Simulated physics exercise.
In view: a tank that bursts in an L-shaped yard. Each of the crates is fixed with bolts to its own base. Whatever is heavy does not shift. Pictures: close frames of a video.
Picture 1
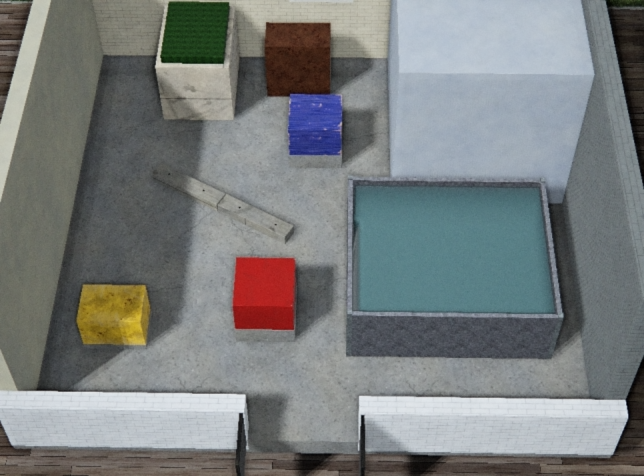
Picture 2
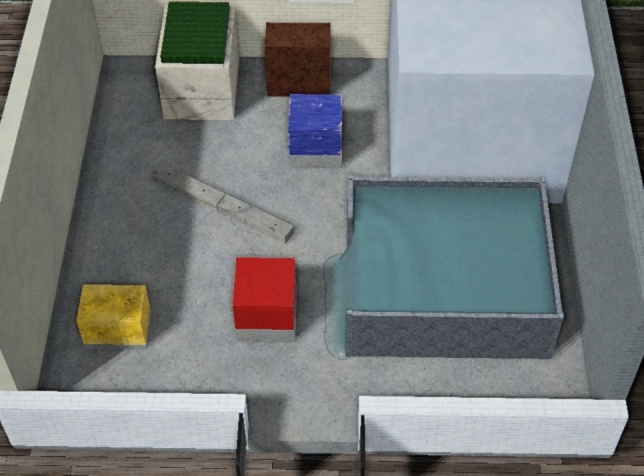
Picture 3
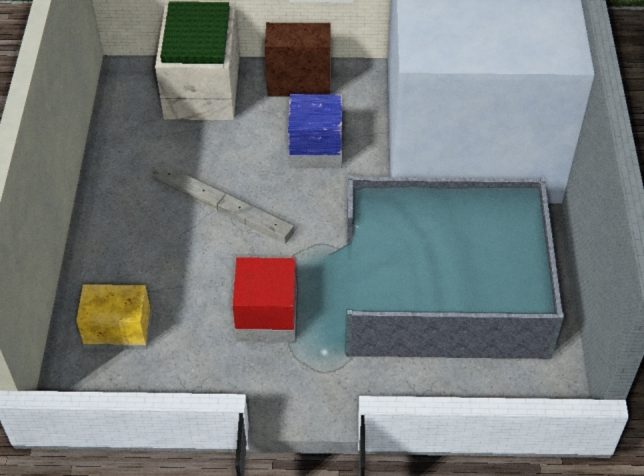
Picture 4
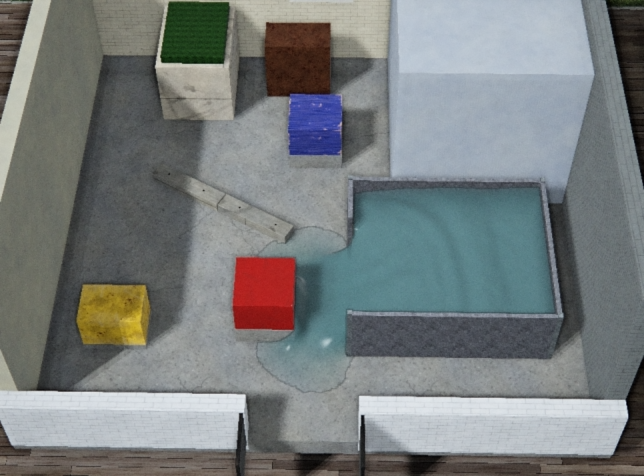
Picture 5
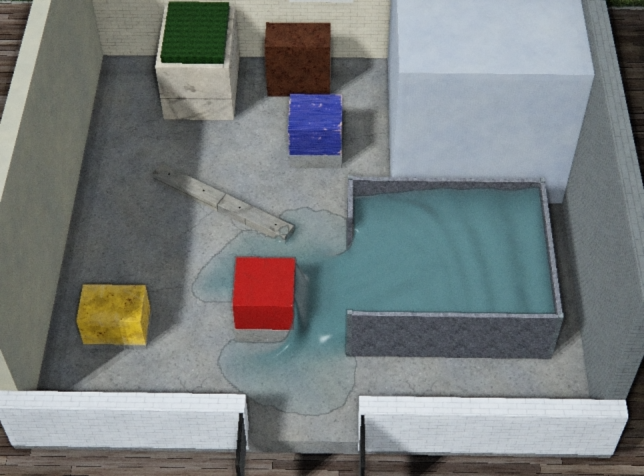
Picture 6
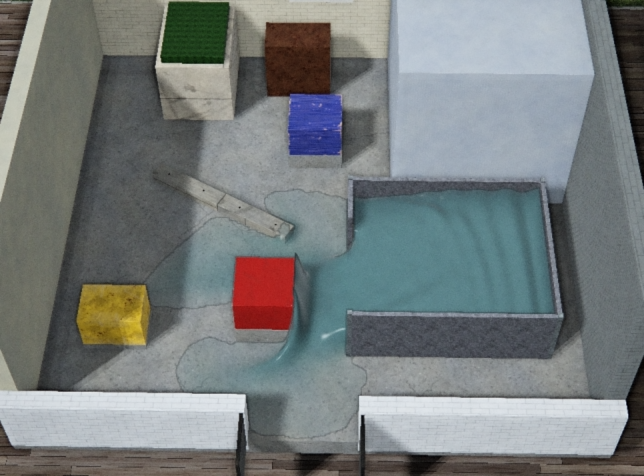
Water pouring from a gap in the left side of a grey tank, spreading around a red block and across the yard floor.
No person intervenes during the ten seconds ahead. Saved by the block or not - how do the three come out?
The yellow crate has too short a plinth; the blue crate has a tall enough plinth; the red crate has too short a plinth.
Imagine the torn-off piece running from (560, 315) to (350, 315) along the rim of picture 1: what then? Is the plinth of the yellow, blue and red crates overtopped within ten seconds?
The yellow crate is flooded; the blue crate never gets wet; the red crate never gets wet.
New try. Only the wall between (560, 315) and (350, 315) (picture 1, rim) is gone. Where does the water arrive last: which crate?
The blue crate, by my reading.
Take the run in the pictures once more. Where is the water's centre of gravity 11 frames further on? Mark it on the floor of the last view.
Somewhere around (337, 281) in the last view.
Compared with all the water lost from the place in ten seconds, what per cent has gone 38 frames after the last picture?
Near 75 in a hundred, I reckon.
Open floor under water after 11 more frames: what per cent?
That works out at 60 %.
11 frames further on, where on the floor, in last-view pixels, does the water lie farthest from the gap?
I'd go with roughly (102, 68).
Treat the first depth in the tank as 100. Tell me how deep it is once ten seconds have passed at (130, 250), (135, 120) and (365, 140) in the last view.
8, 14 and 8 per cent, roughly.
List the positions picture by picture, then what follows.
In the first frame, still water in the open tank at (450, 248).
In the second frame, the front is at (338, 259), out from the gap at (351, 293).
In the third frame, the front is at (305, 255), out from the gap at (351, 293).
In the fourth frame, water pours out at (351, 295) and has run to a hidden place.
In the fifth frame, the front is at (201, 281), out from the gap at (351, 295).
In the sixth frame, water pours out at (351, 295) and has run to (154, 281).
A moment on, water covers 45 % of the floor; the yellow crate water round its plinth, the blue crate water round its plinth, the red crate water round its plinth.
Next, water covers 60 % of the floor; the yellow crate water round its plinth, the blue crate water round its plinth, the red crate water round its plinth.
Then, water covers 75 % of the floor; the yellow crate water round its plinth, the blue crate water round its plinth, the red crate water round its plinth.
Later, water covers 85 % of the floor; the yellow crate water round its plinth, the blue crate water round its plinth, the red crate water round its plinth.
In the end, water covers 95 % of the floor; the yellow crate was topped, the blue crate stayed above the water, the red crate was topped.
